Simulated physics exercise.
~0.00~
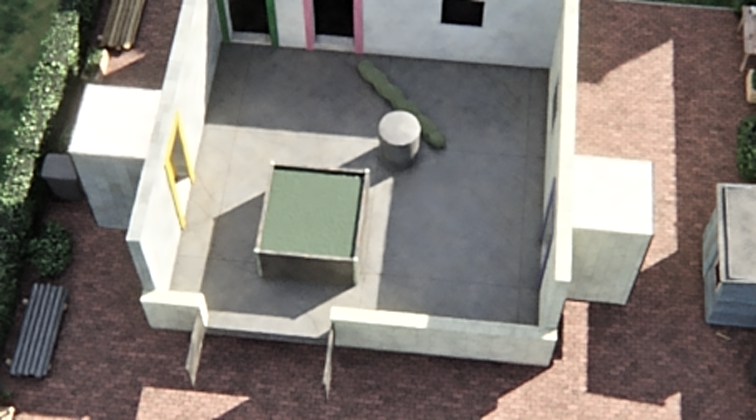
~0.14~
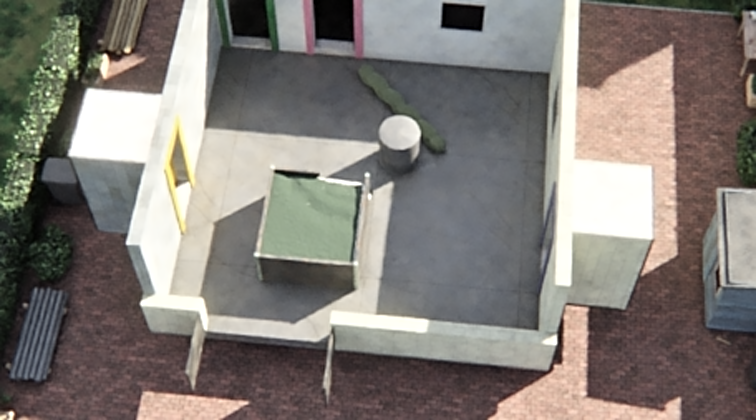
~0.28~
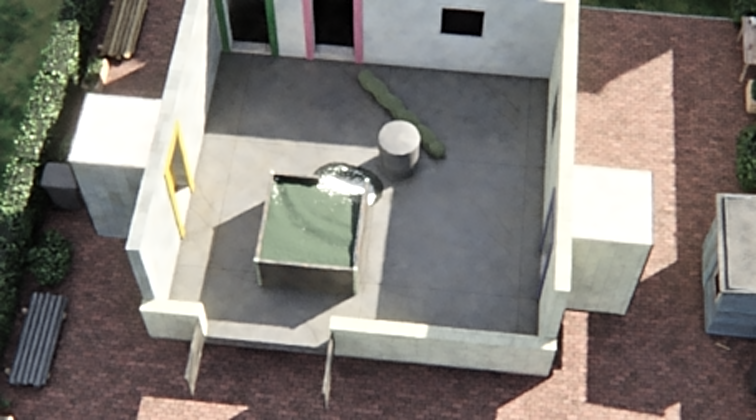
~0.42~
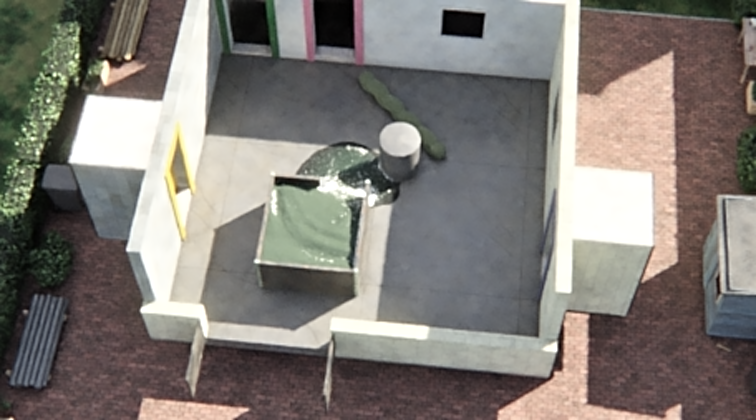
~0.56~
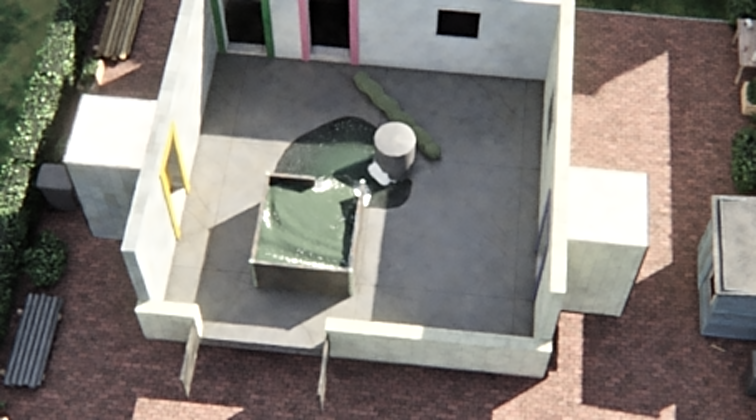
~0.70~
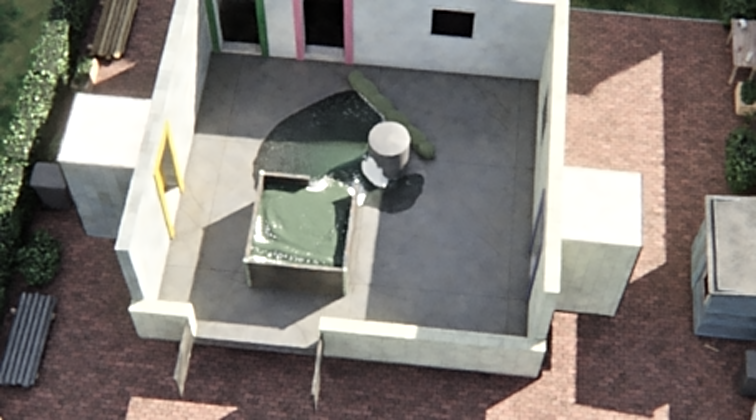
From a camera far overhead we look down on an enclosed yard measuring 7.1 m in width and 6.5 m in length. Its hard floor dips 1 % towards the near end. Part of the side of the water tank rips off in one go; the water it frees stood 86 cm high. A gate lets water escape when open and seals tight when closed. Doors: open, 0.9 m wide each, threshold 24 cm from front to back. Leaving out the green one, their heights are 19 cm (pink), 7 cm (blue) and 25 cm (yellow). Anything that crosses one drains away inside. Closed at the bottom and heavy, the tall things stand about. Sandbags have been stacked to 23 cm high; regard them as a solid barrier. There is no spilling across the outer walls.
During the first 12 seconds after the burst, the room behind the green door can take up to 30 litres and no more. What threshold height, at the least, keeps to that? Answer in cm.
I would say about 20 cm.
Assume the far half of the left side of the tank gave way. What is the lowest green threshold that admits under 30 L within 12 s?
With that break, close to 22 cm.
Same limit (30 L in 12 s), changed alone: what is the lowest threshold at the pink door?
Roughly 33 cm at pink.
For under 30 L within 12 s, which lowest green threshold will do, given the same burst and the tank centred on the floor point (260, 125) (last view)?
In that case about 19 cm.
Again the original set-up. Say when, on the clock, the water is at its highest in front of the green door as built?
The level tops out near 3.2 seconds.
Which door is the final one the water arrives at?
That would be the yellow door.
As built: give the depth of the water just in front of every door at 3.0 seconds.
In cm - pink: 27, green: 17, blue: 6, yellow: 0.
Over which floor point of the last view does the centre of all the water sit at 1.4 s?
Around (317, 206).
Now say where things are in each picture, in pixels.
Still water, 86 cm deep, in the water tank at (313, 213); the green door at (247, 13) is dry, in the first picture.
Water pours out on the far side and has run 0.4 m, to a hidden place; about 10 cm deep outside, 86 cm at the back, in the second picture.
The gap is on the far side, the front 0.9 m out at (333, 166); the back of the water tank holds 86 cm, in the third picture.
The front is at (349, 145), 1.5 m from the gap on the far side; 2.1 m2 of floor is wet, 85 cm left at the back, in the fourth picture.
The gap is on the far side, the front 2.1 m out at (344, 120); the back of the water tank holds 78 cm, in the fifth picture.
Water pours out on the far side and has run 2.8 m, to (345, 95); about 6 cm deep outside, 74 cm at the back; 2.1 m in a straight line remain to the green door at (237, 23), in the sixth picture.
After 1.4 s water covers 25 % of the floor, deepest (44 cm) near (372, 179); it has not reached the green door.
After 3.0 s water covers 45 % of the floor, deepest (38 cm) near (220, 51); 17 cm at the green door, 25 litres in over its 6 cm threshold.
After 12.0 s water covers 90 % of the floor, deepest (10 cm) near (153, 320); 7 cm at the green door, 238 litres in over its 6 cm threshold.
At the green door as built, the water arrived by 1.7 s and peaked near 18 cm at 3.2 s.
With a threshold of 17.5 cm, 42 litres would have come in within the 12 s; with 24 cm, 12 litres. So under 30 litres takes about 20 cm.
